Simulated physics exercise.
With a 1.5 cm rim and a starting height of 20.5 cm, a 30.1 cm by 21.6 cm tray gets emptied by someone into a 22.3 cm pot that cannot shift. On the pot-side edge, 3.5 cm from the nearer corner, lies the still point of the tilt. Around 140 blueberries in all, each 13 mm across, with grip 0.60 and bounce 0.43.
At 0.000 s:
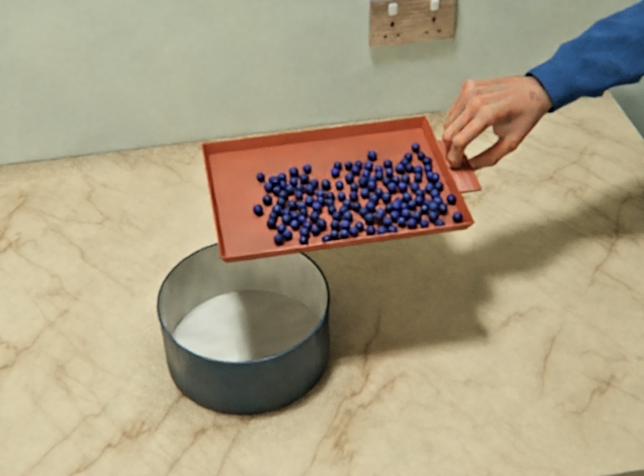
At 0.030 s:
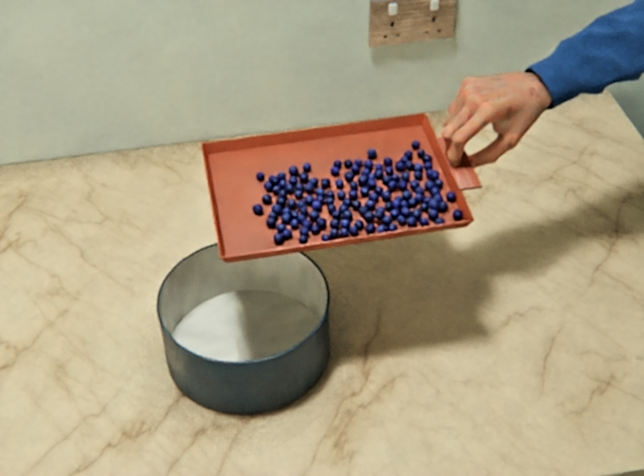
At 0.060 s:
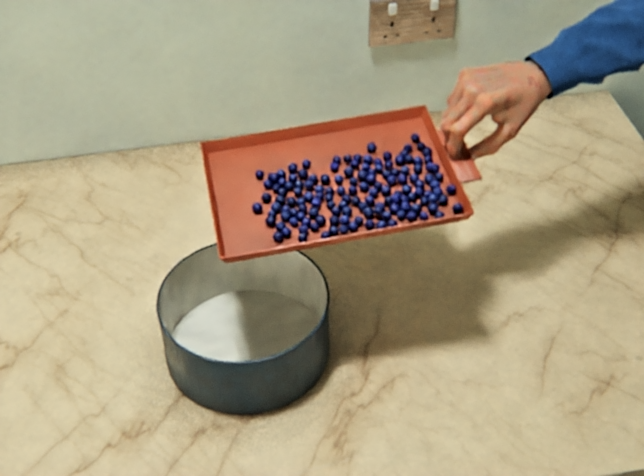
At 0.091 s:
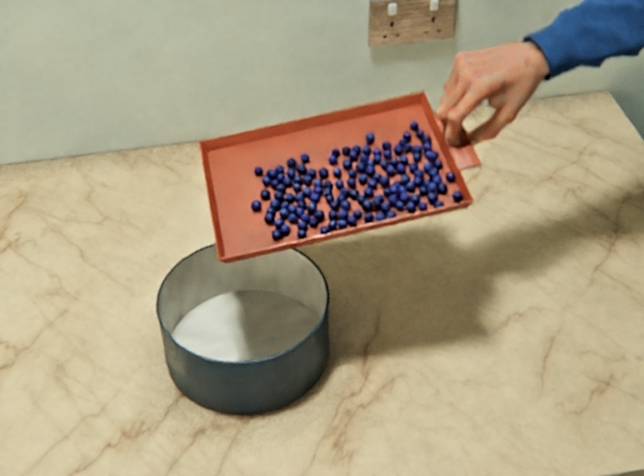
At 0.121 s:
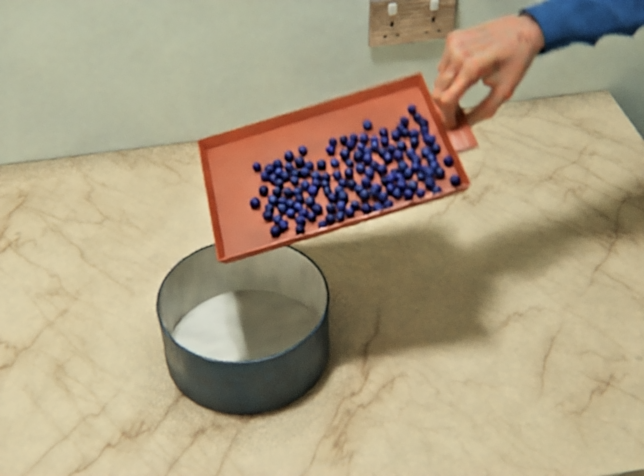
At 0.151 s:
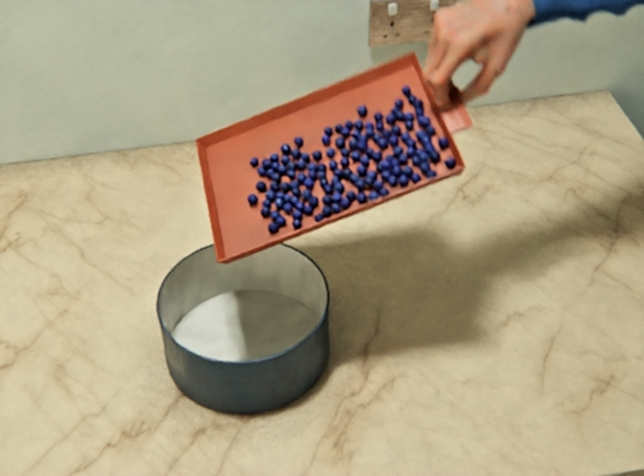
The clip shows a hand in a blue sleeve holding a reddish tray of blueberries above a dark pot on a marbled counter, then raising the tray's right side so it slants down toward the left.
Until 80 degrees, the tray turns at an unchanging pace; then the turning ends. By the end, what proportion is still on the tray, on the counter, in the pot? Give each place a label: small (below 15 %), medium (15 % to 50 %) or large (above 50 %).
Shares by place: Tray small, counter large, pot medium.
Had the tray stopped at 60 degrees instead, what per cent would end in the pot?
35 percent.
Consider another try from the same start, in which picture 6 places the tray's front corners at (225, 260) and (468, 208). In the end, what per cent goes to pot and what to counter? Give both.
Pot 60, counter 40.
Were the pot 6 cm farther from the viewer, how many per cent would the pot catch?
With that change it comes to something like 15 in a hundred.
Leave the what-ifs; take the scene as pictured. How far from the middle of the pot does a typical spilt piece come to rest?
About 26 centimetres.
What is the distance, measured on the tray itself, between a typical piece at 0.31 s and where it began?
Around 1 centimetres.
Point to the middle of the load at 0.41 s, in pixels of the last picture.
At about (235, 156).
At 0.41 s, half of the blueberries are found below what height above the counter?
Some 32 cm.
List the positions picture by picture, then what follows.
The first frame shows tray tilt 0 degrees, front corners at (226, 253) and (468, 220); middle of the pieces at (354, 196); pot at (243, 297).
The second frame shows tray tilt 1 degrees, front corners at (226, 253) and (468, 217); middle of the pieces at (353, 194).
The third frame shows tray tilt 3 degrees, front corners at (225, 254) and (467, 210), lowest corner left front; middle of the pieces at (353, 190).
The fourth frame shows tray tilt 7 degrees, front corners at (224, 254) and (467, 198), lowest corner left front; middle of the pieces at (352, 183).
The fifth frame shows tray tilt 13 degrees, front corners at (223, 255) and (464, 182), lowest corner left front; middle of the pieces at (349, 173).
The sixth frame shows tray tilt 19 degrees, front corners at (222, 256) and (458, 164), lowest corner left front; middle of the pieces at (345, 162); pot at (243, 296). The tray's pace is about 210 degrees a second.
After 0.31 s, tilt 52 degrees; the tray holds 100 %, the pot 0 %.
After 0.41 s, tilt 72 degrees; the tray holds 100 %, the pot 0 %.
After 0.65 s, tilt 80 degrees; the tray holds 0 %, the pot 25 %.
In the end, at 1.5 s, tray 0 %, counter 70 %, pot 30 %.
